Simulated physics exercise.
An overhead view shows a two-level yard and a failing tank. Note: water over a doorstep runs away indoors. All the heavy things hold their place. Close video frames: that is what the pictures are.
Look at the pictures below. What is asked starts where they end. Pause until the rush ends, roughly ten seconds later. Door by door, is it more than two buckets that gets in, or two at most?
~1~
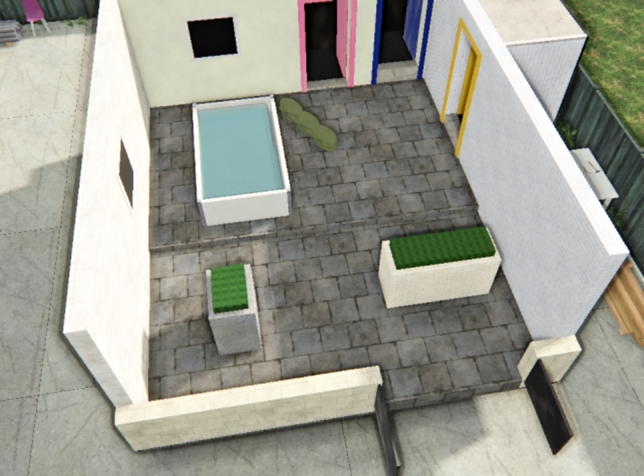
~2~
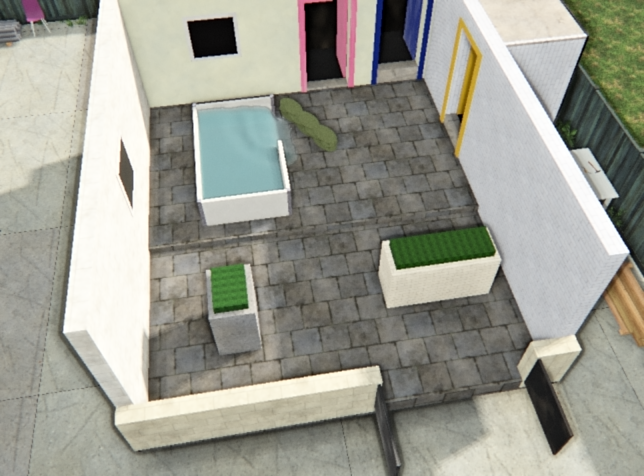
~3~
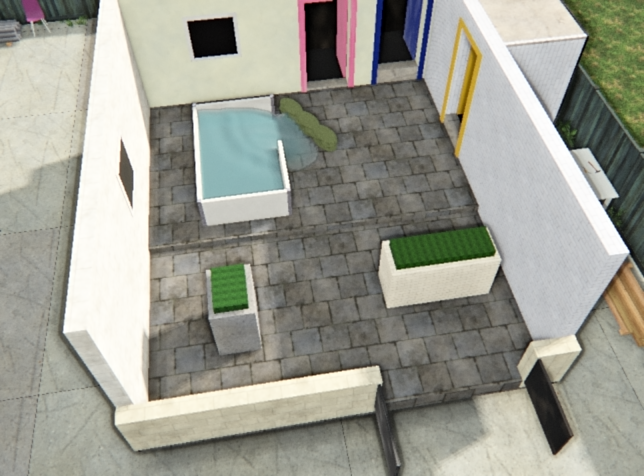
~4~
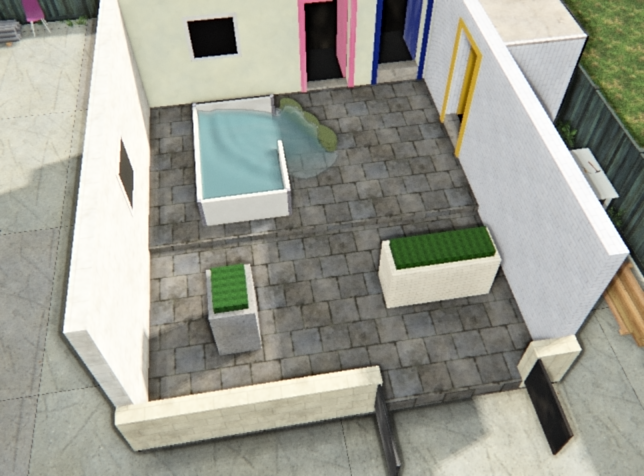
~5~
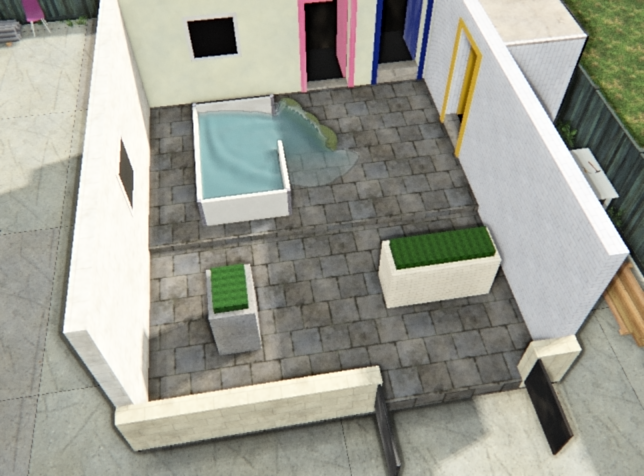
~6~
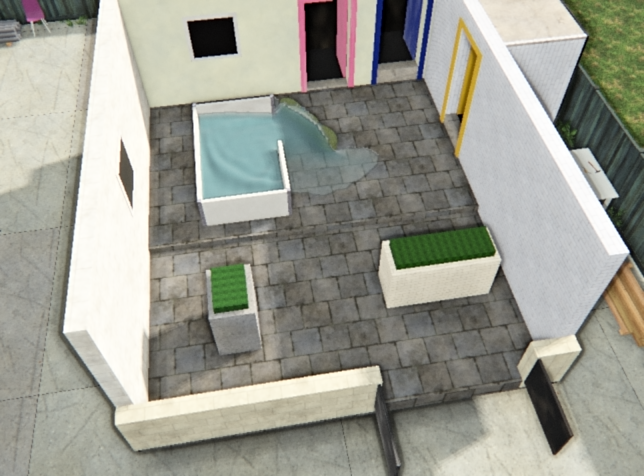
My prediction: The pink door will receive two buckets or fewer, the yellow door will receive two buckets or fewer, the blue door will receive two buckets or fewer.
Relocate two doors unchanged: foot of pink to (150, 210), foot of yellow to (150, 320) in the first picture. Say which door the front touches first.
My pick is the blue one.
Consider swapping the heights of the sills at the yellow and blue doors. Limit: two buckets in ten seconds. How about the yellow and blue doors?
Looking at both, yellow receives less, and blue receives less.
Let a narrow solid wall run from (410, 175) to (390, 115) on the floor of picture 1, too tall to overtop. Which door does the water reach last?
It's the one in yellow.
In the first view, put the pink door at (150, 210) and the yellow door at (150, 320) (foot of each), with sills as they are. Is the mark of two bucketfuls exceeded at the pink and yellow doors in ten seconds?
As I see it, the pink door stays within limit while the yellow door stays within limit.
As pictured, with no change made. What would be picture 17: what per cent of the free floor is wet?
I reckon 45 per cent or so.
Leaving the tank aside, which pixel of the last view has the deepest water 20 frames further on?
At about (295, 131).
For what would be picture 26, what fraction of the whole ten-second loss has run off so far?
Something close to 5 percent by that point.
A moment on, water covers 25 % of the floor; the pink door not reached, the yellow door not reached, the blue door not reached.
Next, water covers 45 % of the floor; the pink door wet at the sill, nothing in, the yellow door not reached, the blue door not reached.
Then, water covers 60 % of the floor; the pink door wet at the sill, nothing in, the yellow door wet at the sill, nothing in, the blue door wet at the sill, nothing in.
Later, water covers 70 % of the floor; the pink door wet at the sill, nothing in, the yellow door wet at the sill, nothing in, the blue door wet at the sill, nothing in.
In the end, water covers 90 % of the floor; the pink door wet at the sill, nothing in, the yellow door wet at the sill, nothing in, the blue door wet at the sill, nothing in.
